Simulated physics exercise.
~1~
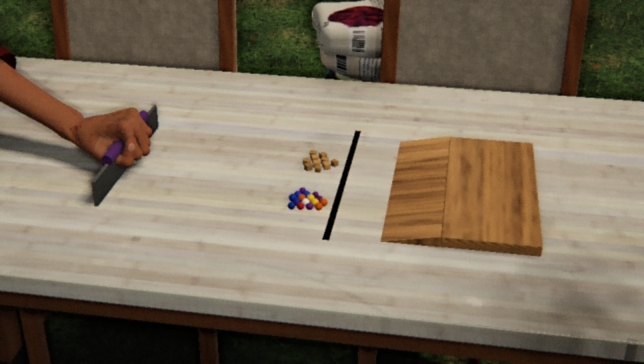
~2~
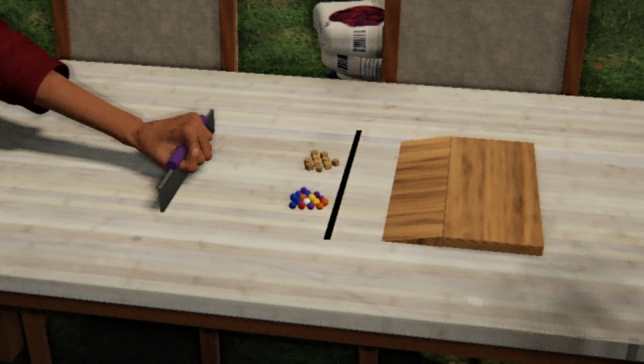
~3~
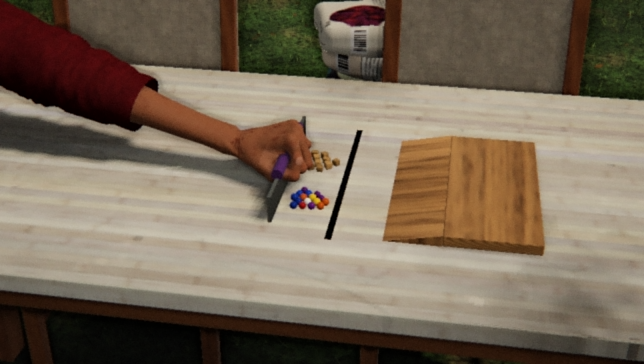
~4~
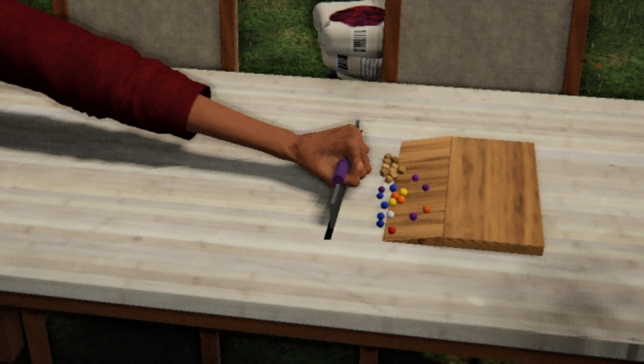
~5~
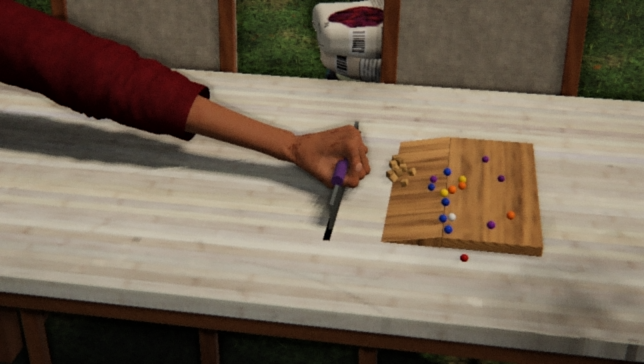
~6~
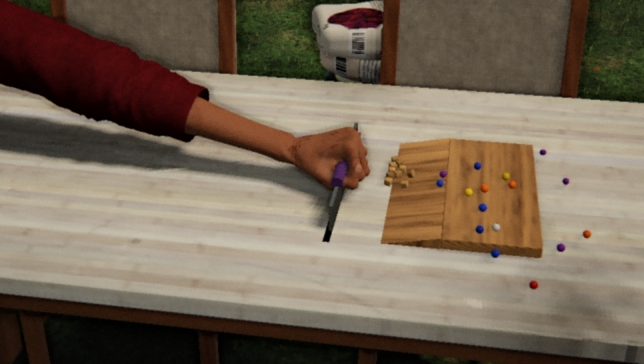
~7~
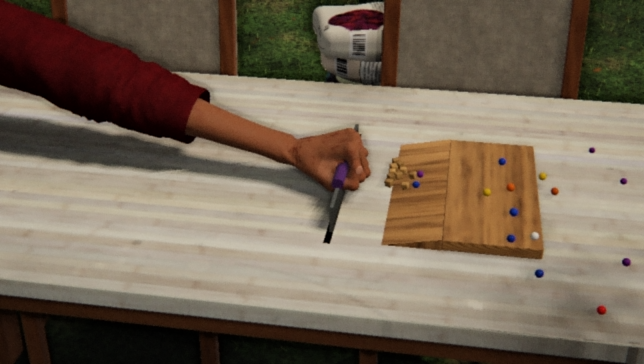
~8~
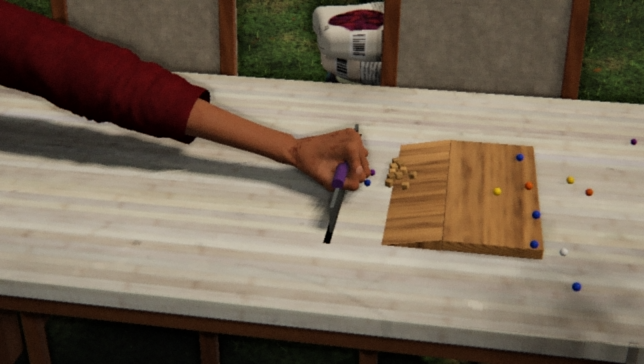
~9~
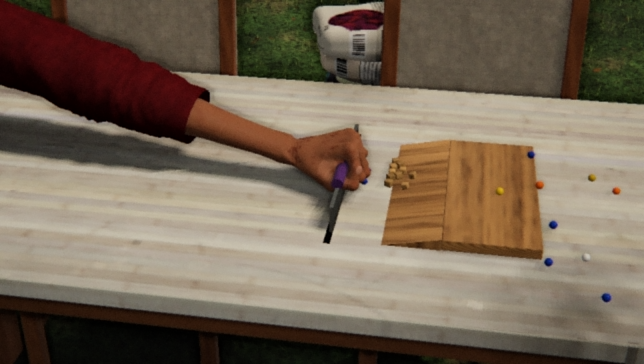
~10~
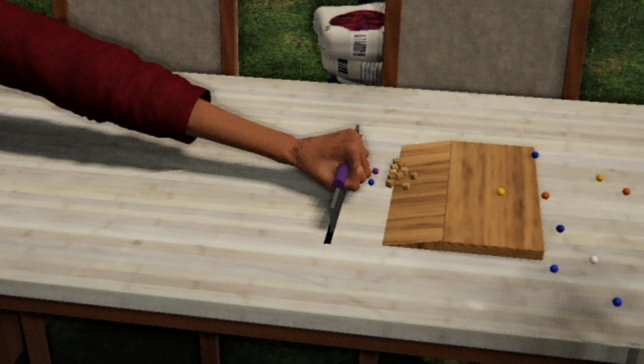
A hand sweeps a scraper right, sending colorful beads over a wooden ramp while tan bits stall.
